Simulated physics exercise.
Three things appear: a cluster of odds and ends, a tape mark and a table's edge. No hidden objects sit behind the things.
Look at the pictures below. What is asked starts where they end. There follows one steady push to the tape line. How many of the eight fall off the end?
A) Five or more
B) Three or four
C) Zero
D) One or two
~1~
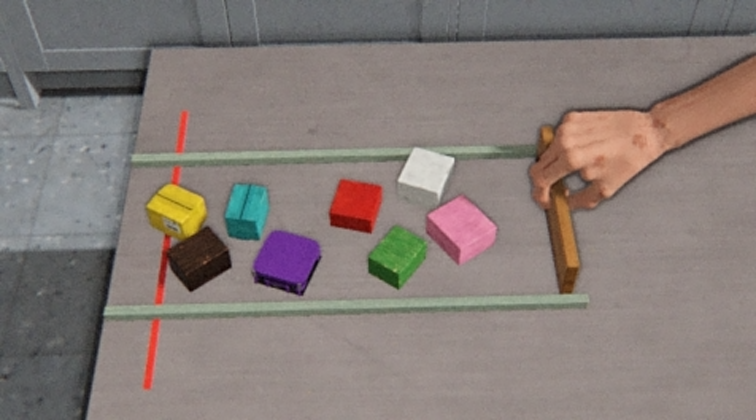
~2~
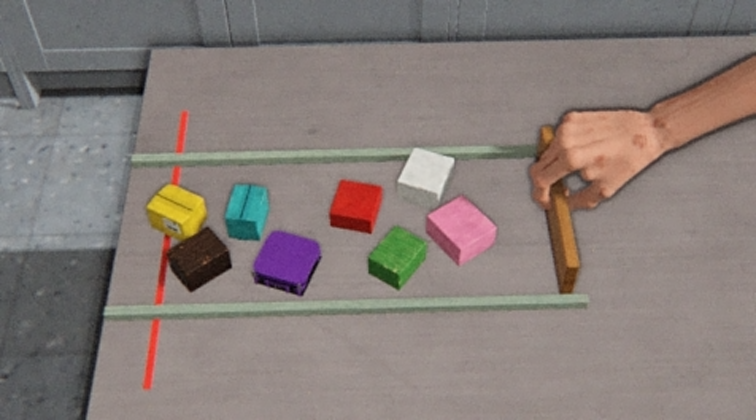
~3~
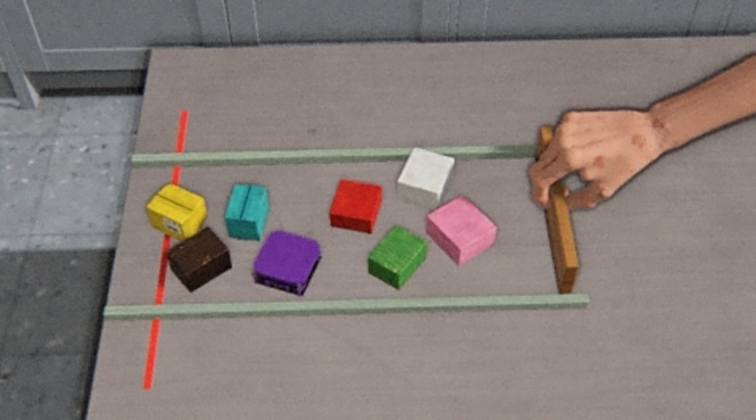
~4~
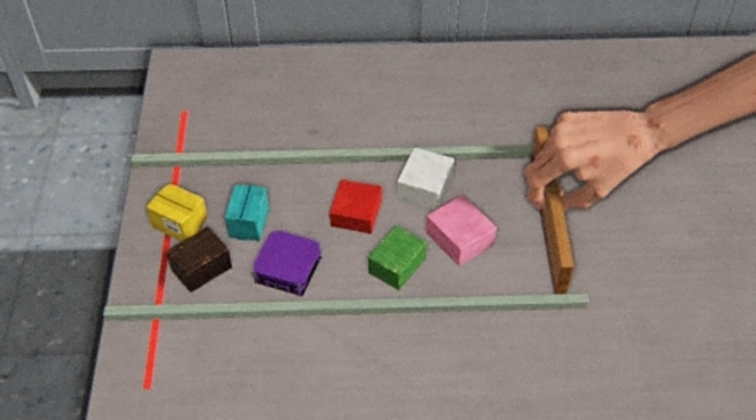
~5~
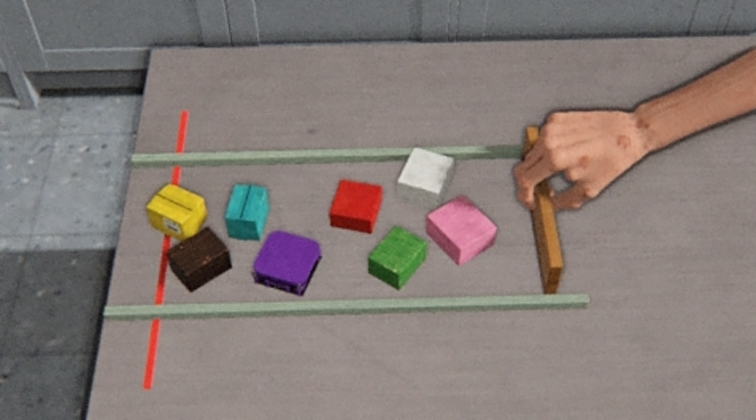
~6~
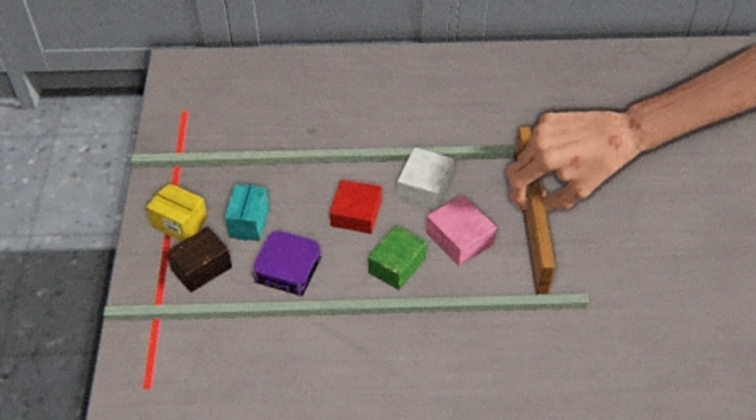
Five or more (A).
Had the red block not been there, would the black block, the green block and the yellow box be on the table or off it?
Well, the black block winds up down, the green block is still there, and the yellow box winds up down.
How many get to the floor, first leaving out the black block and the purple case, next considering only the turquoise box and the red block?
The counts would be 3 and 3.
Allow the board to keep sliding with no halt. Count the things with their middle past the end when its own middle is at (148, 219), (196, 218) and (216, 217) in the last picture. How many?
Respectively 5, 3 and 3.
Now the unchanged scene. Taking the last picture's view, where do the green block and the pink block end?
The green block stops around (141, 270); the pink block around (143, 227).
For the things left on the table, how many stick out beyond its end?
I'd say 0 of them.
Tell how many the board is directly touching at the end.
At rest, 3 are in contact.
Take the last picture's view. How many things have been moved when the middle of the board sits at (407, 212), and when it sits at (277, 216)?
At that stage 4; at the next, 8.
Early on, none off yet; yellow box at rest near (178, 213); black block at rest near (199, 259); turquoise box at rest near (247, 213).
Finally, the number that fall off is five or more; lost, red block, purple case, turquoise box, black block and yellow box.
